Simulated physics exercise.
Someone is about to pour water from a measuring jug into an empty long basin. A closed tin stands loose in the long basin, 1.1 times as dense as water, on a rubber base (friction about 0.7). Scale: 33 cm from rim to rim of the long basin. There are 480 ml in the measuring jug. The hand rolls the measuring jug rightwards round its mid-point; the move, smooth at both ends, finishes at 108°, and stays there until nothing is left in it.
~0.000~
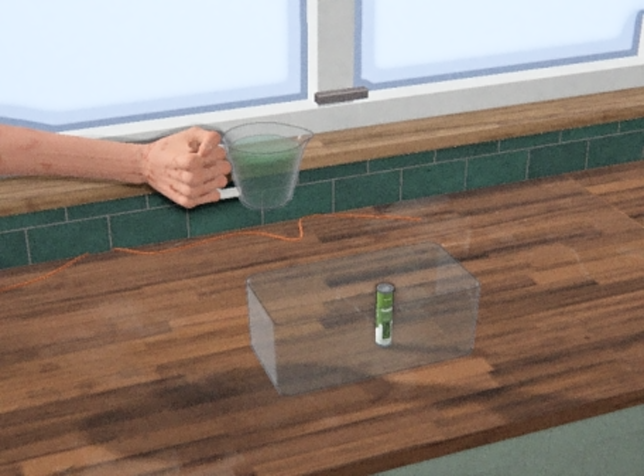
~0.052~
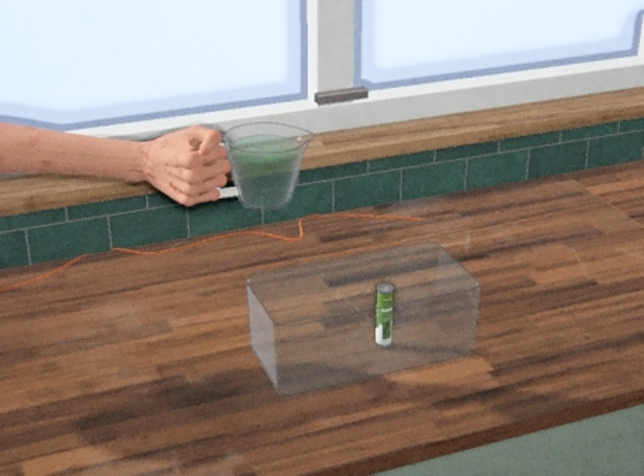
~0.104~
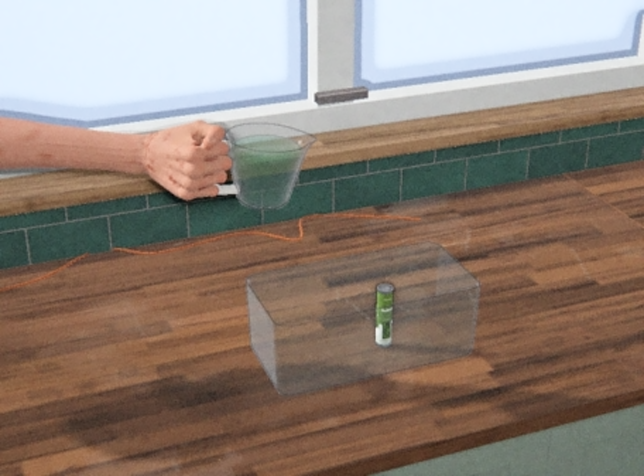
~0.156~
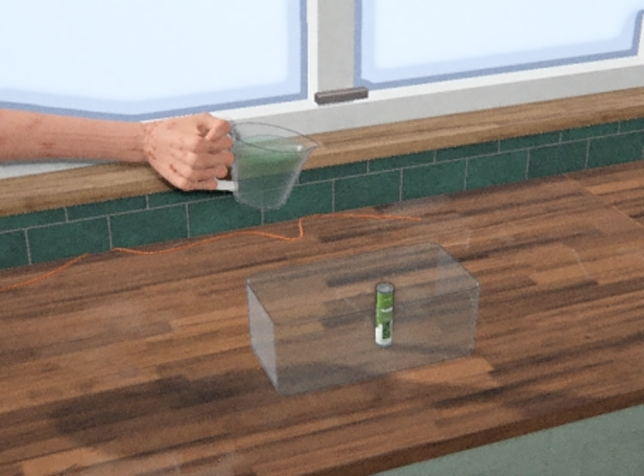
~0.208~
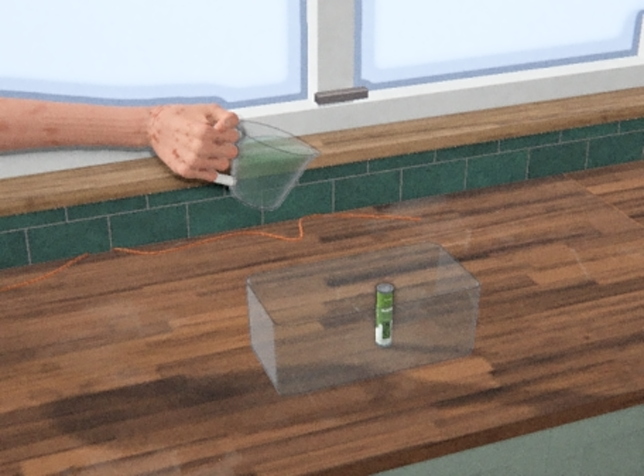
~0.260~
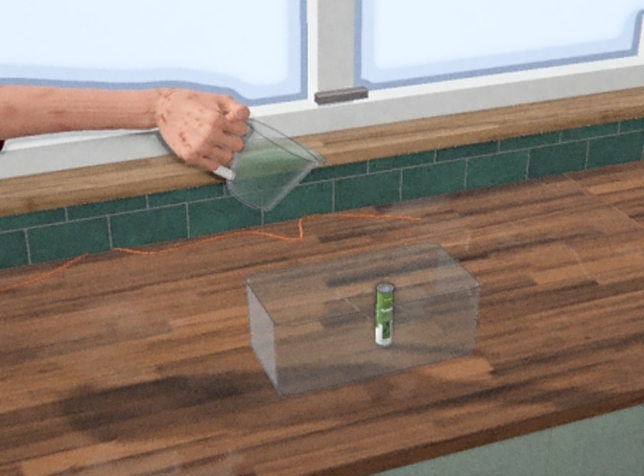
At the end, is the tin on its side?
The tin goes over.
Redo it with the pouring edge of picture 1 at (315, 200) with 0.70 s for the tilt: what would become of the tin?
Then it stays up.
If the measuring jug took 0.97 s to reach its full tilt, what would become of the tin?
The tin topples.
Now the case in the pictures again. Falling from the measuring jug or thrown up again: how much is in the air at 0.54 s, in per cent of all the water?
Near 44 in a hundred.
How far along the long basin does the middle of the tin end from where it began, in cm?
About 7.0 cm.
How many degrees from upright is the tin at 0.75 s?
It is at some 10°.
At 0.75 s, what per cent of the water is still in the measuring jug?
Near 2 in a hundred.
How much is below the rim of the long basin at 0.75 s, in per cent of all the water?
Some 86 per cent.
Then, 0.54 s in, the tilt is 95° and 33 per cent is still to pour; the tin stands where it began.
Then, 0.75 s in, the tilt is 108° and 2 per cent is still to pour; the tin leans 11°.
Then, 0.96 s in, the tilt is 108° and 0 per cent is still to pour; the tin leans 50°.
Then, 1.20 s in, the tilt is 108° and 0 per cent is still to pour; the tin lies on its side.
Finally, the tin lies on its side.
